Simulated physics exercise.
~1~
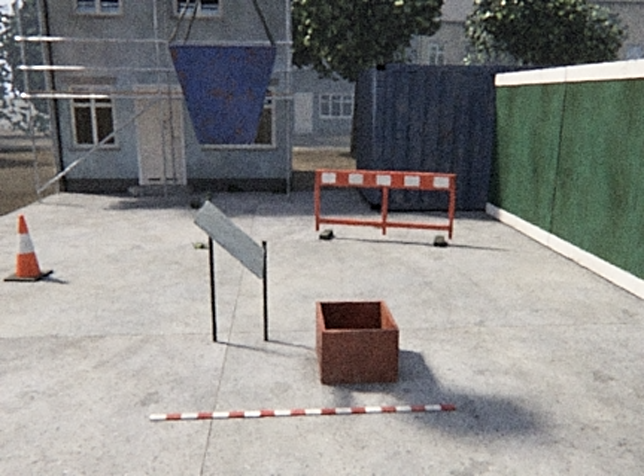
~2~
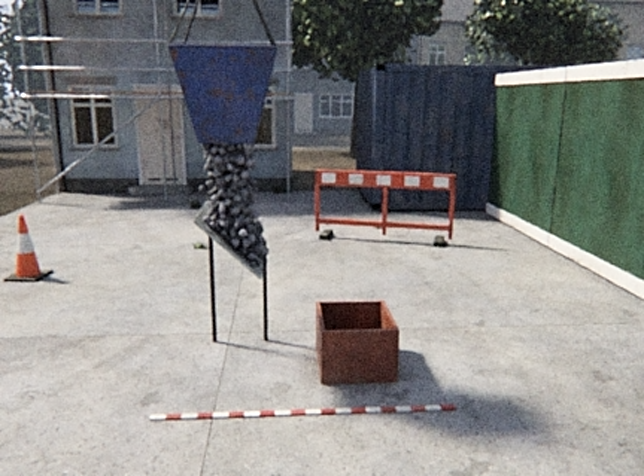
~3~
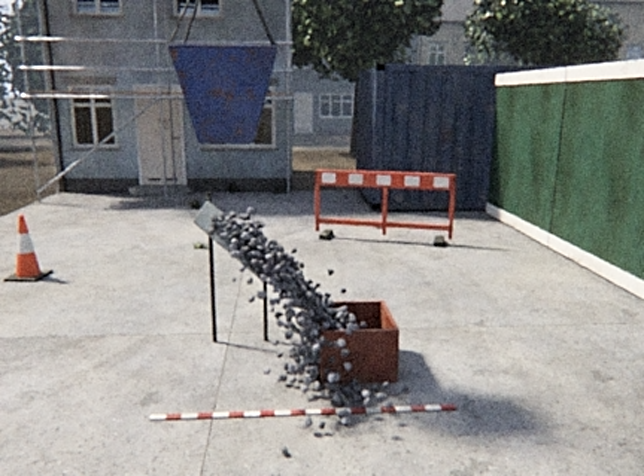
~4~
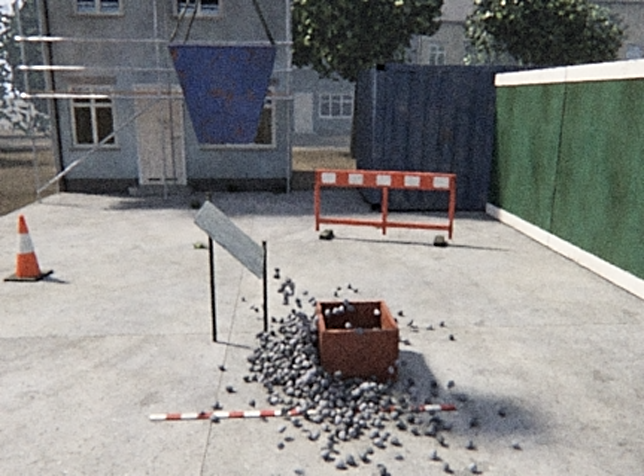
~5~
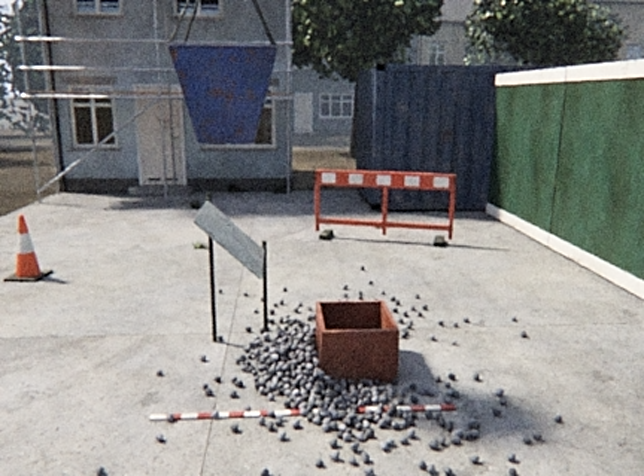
On a paved building yard, grey stones dropping from a blue skip, sliding down a tilted plate and mostly scattering around a reddish bin.
